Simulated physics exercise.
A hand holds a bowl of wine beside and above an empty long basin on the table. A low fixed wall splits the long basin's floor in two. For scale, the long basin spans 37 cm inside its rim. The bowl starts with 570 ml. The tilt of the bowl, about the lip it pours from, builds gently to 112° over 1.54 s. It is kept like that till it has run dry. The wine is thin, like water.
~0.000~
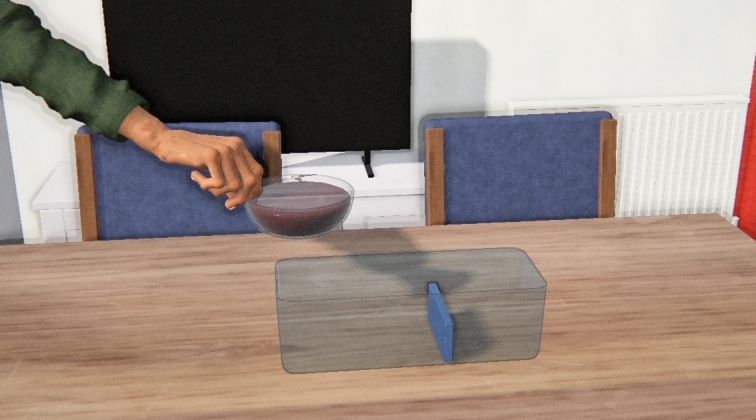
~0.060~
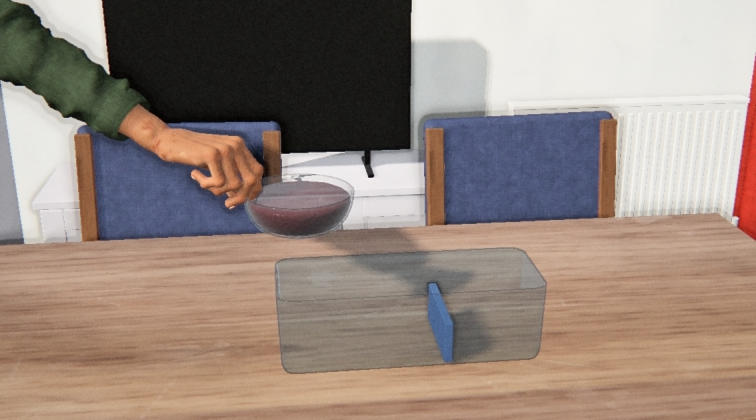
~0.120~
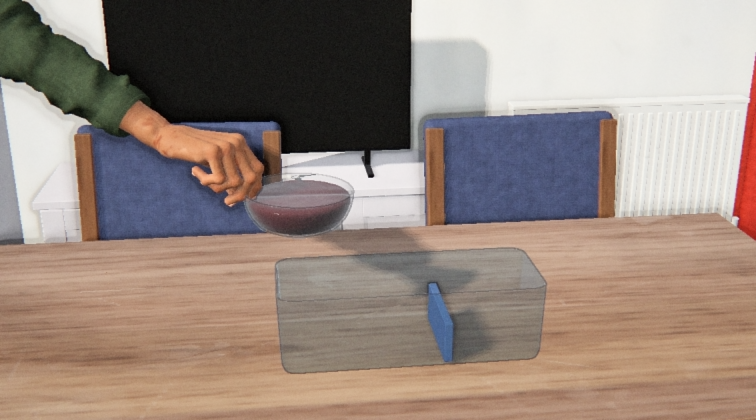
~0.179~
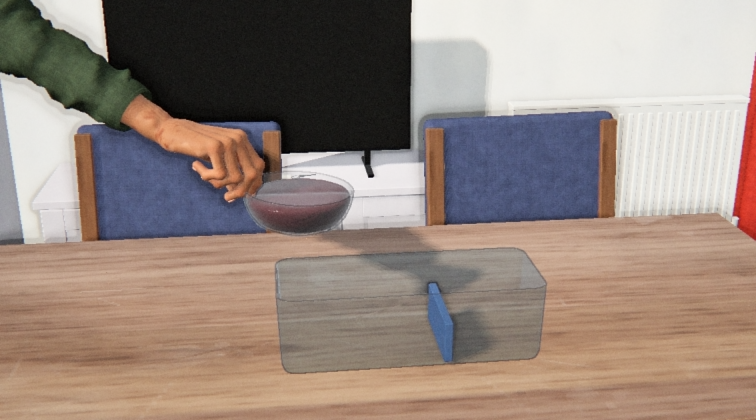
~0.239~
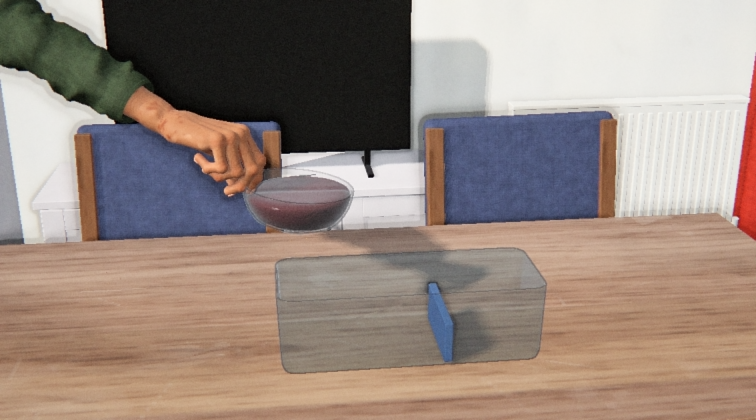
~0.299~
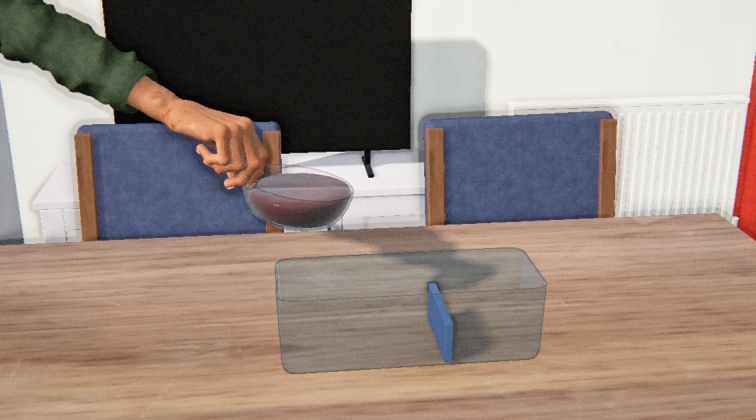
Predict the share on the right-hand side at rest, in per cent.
Roughly 4 per cent is past the wall.
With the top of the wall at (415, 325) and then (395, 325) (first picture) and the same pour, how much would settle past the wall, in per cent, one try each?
In turn about 70 and 90 per cent.
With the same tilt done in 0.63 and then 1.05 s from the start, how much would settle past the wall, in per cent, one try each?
In turn about 40 and 20 per cent.
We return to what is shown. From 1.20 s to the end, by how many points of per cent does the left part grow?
About 5 per cent.
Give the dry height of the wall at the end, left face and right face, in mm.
Left about 42 mm, right about 58 mm.
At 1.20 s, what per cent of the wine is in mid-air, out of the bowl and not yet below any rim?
About 6 per cent.
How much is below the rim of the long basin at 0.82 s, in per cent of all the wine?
About 28 per cent.
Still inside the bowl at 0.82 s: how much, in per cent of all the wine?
Near 34 in a hundred.
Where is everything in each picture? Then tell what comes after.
In the first frame, tilt 0°; pouring edge (353, 190); surface from (246, 199) to (351, 194); the long basin's rim runs from (276, 281) to (535, 268); the wall's top is at (440, 304).
In the second frame, tilt 0°; pouring edge (353, 190); surface from (247, 198) to (350, 193).
In the third frame, tilt 2°; pouring edge (353, 190); surface from (246, 197) to (350, 193).
In the fourth frame, tilt 4°; pouring edge (353, 190); surface from (247, 195) to (350, 191).
In the fifth frame, tilt 7°; pouring edge (353, 190); surface from (246, 192) to (351, 189).
In the sixth frame, tilt 10°; pouring edge (353, 190); surface from (246, 189) to (351, 186).
Then, 0.82 s in, the tilt is 62° and 33 per cent is still to pour, 27 is left of the wall and 0 right of it.
Then, 1.20 s in, the tilt is 99° and 0 per cent is still to pour, 90 is left of the wall and 4 right of it.
Then, 1.61 s in, the tilt is 112° and 0 per cent is still to pour, 94 is left of the wall and 4 right of it.
Then, 2.04 s in, the tilt is 112° and 0 per cent is still to pour, 94 is left of the wall and 4 right of it.
Finally, 94 per cent lies left of the wall, 4 right of it and 1 outside.
